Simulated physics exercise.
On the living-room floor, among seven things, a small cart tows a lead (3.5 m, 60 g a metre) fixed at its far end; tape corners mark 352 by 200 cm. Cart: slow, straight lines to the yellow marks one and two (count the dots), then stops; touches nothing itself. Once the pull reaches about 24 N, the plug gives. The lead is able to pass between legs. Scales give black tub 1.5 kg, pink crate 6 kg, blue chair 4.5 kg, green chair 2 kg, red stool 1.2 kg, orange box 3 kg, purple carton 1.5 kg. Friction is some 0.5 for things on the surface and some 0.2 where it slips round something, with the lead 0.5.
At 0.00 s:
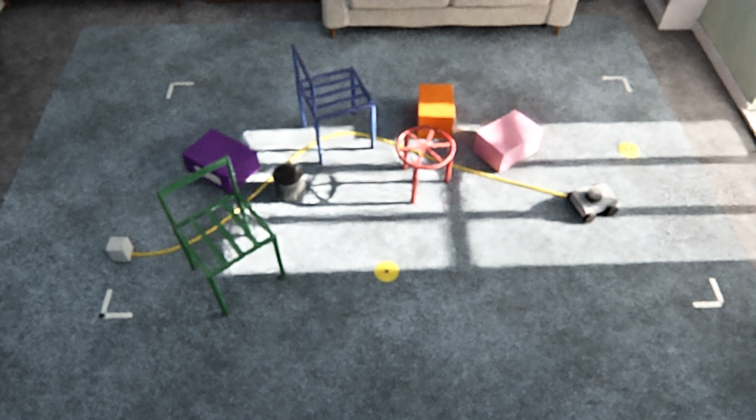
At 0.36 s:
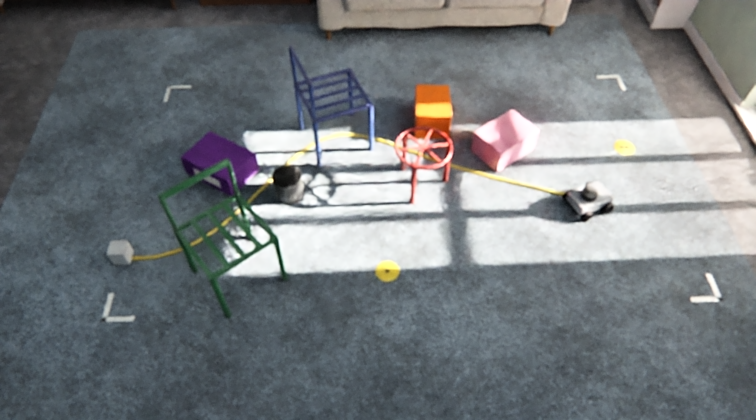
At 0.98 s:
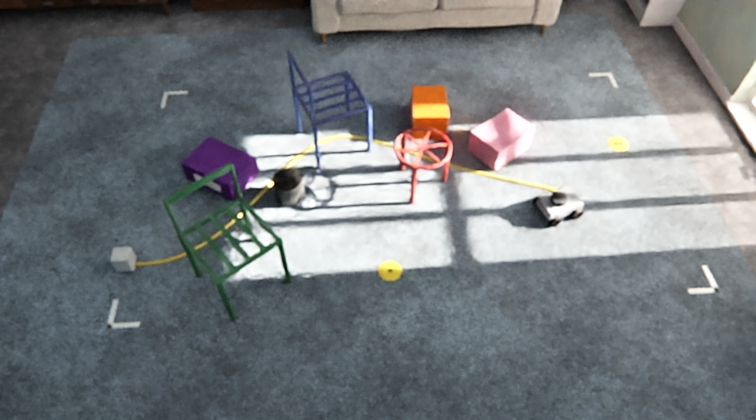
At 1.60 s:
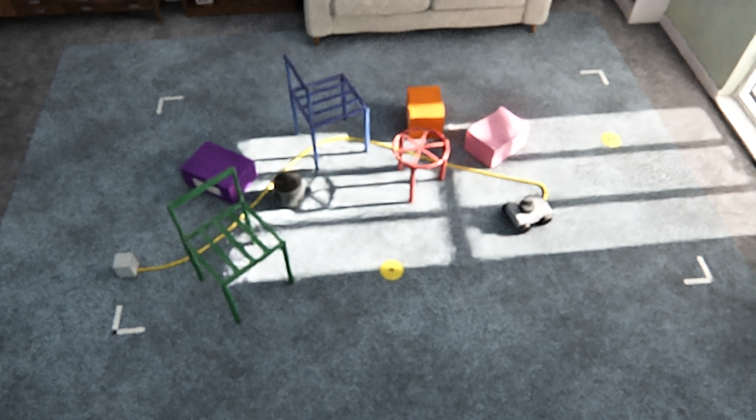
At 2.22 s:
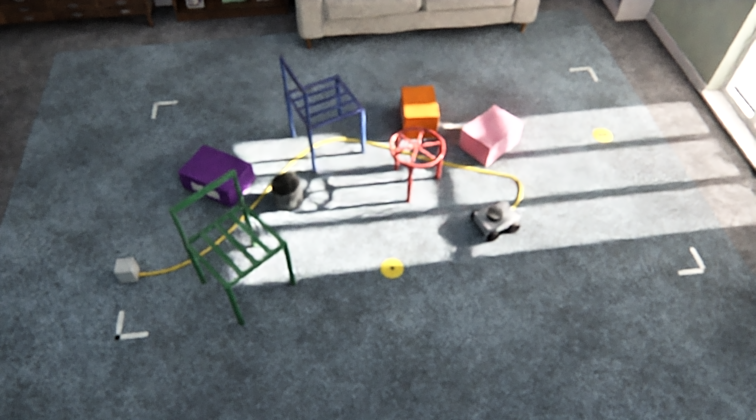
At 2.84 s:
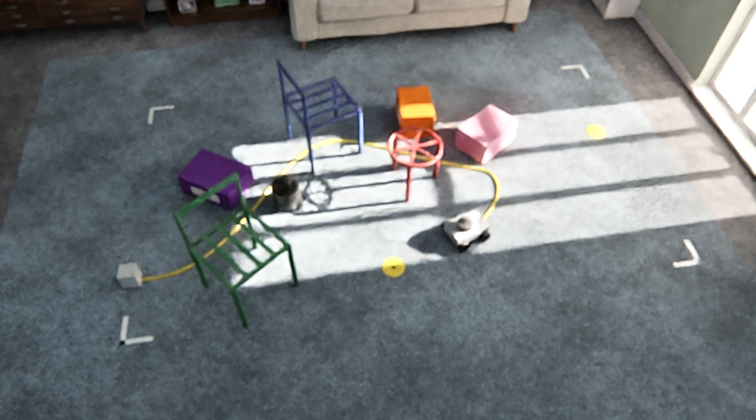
We see a small cart on a living-room floor, attached to a yellow lead winding among chairs, a red stool and colored boxes; the cart moves left and slightly nearer, and the lead bends into a curve behind it.
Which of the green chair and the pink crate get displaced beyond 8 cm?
Green chair: Not displaced. Pink crate: Not displaced.
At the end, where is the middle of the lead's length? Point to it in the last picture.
(364, 151), roughly.
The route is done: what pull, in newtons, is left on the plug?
Roughly 10 N.
At 4.7 s, cart at (403, 259), lead slack at the fixed end; nothing else has moved.
At 6.6 s, cart at (479, 209), lead slack at the fixed end; nothing else has moved.
At 8.5 s, cart at (545, 165), lead slack at the fixed end; nothing else has moved.
At 10.3 s, cart at (590, 132), 10 N at the fixed end; nothing else has moved.
At 10.7 s, cart at (590, 132), 10 N at the fixed end; pink crate 0 cm off its start at (489, 124), green chair 0 cm off its start at (239, 245).
